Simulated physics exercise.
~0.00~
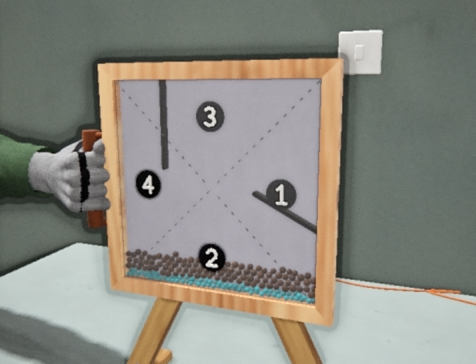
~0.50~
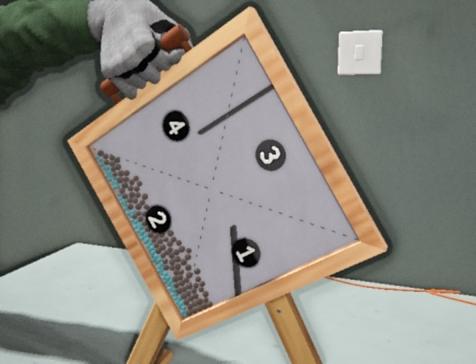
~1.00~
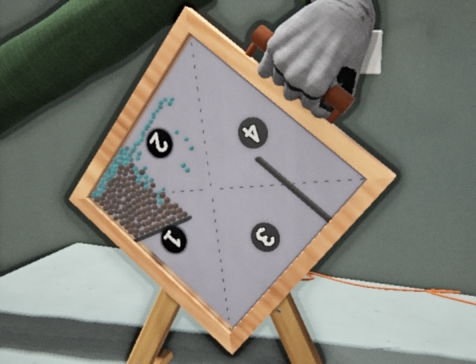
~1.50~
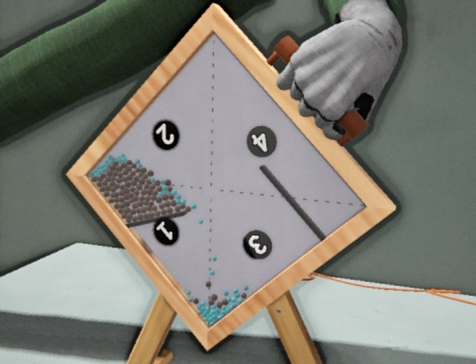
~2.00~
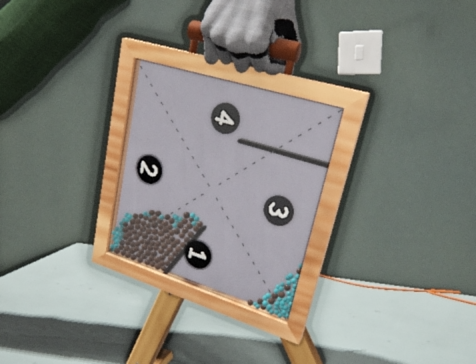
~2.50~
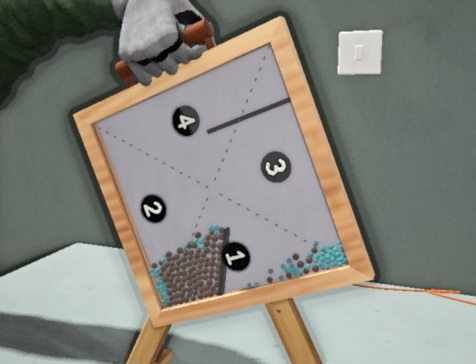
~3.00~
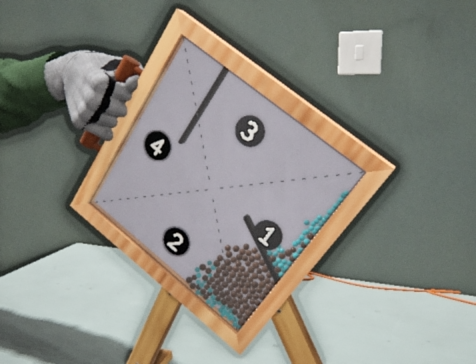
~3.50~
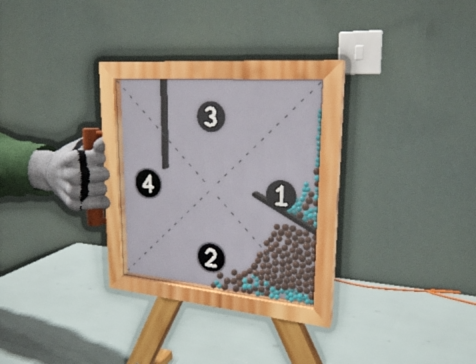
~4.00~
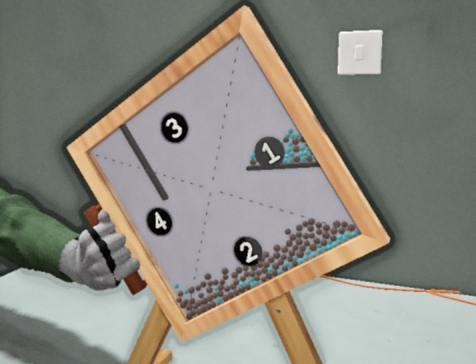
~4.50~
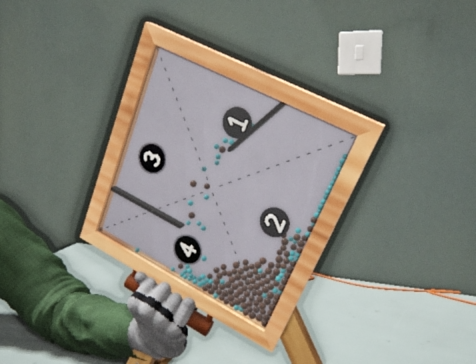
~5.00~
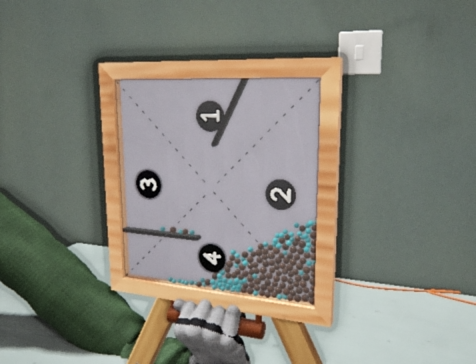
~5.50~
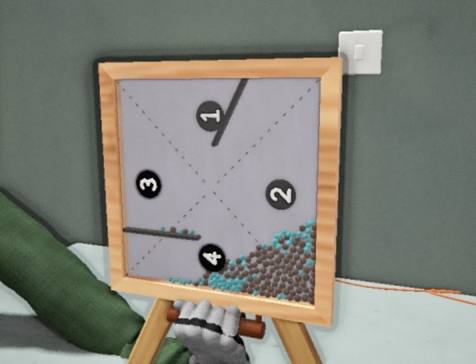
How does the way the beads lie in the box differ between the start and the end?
At the start the beads lie in a fairly even layer along the bottom of the box. At the end they are heaped toward the lower right corner, thinning out to the left.
